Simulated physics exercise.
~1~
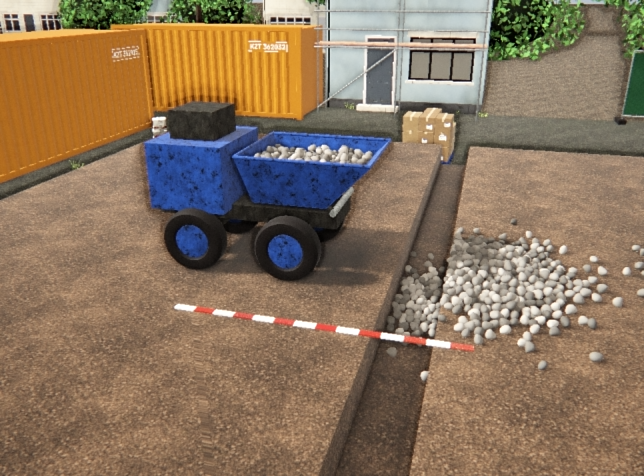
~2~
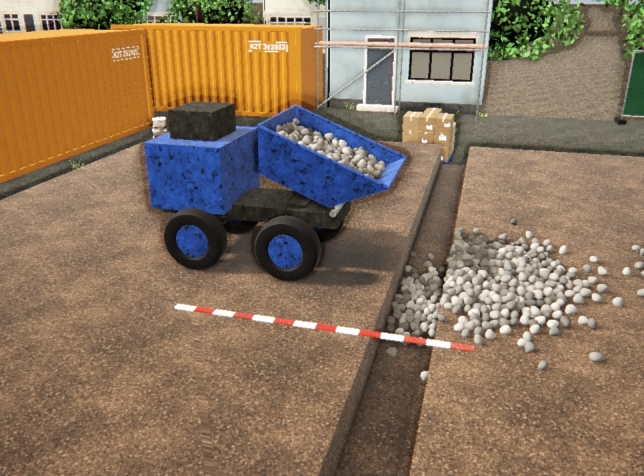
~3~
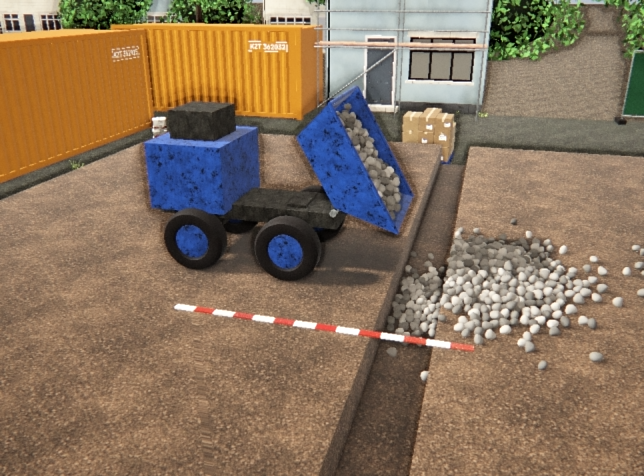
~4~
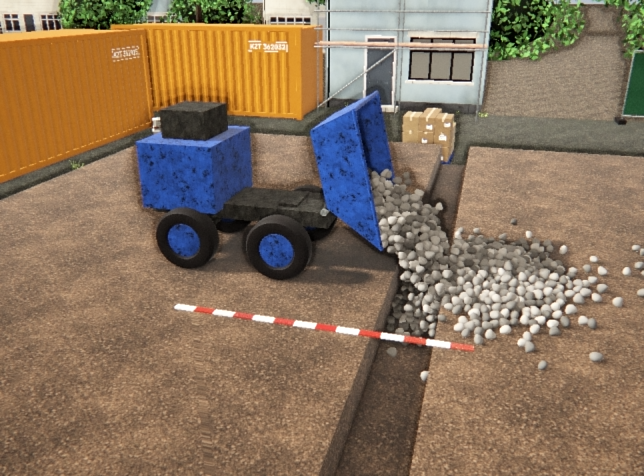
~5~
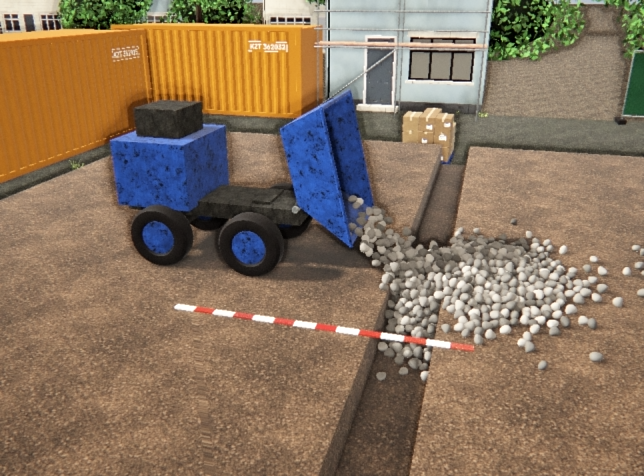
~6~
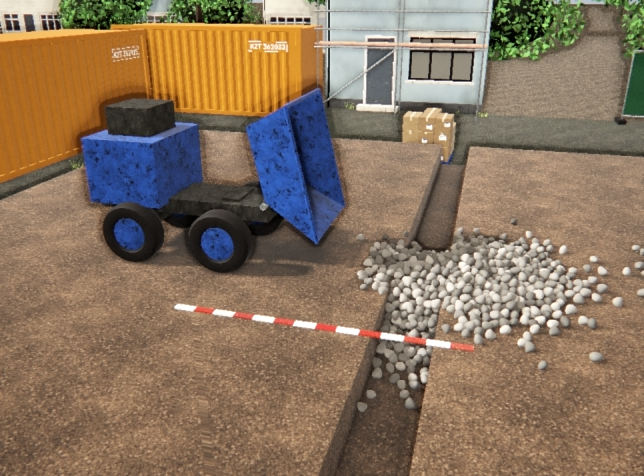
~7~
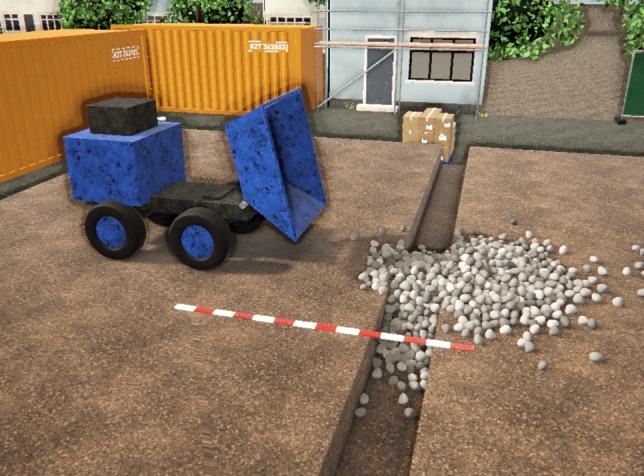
A blue dumper tips its skip steeply toward a trench beside an earlier heap of grey stones, then rolls left as the load pours out, leaving the skip raised and empty and the stones filling part of the trench and joining the heap beyond.
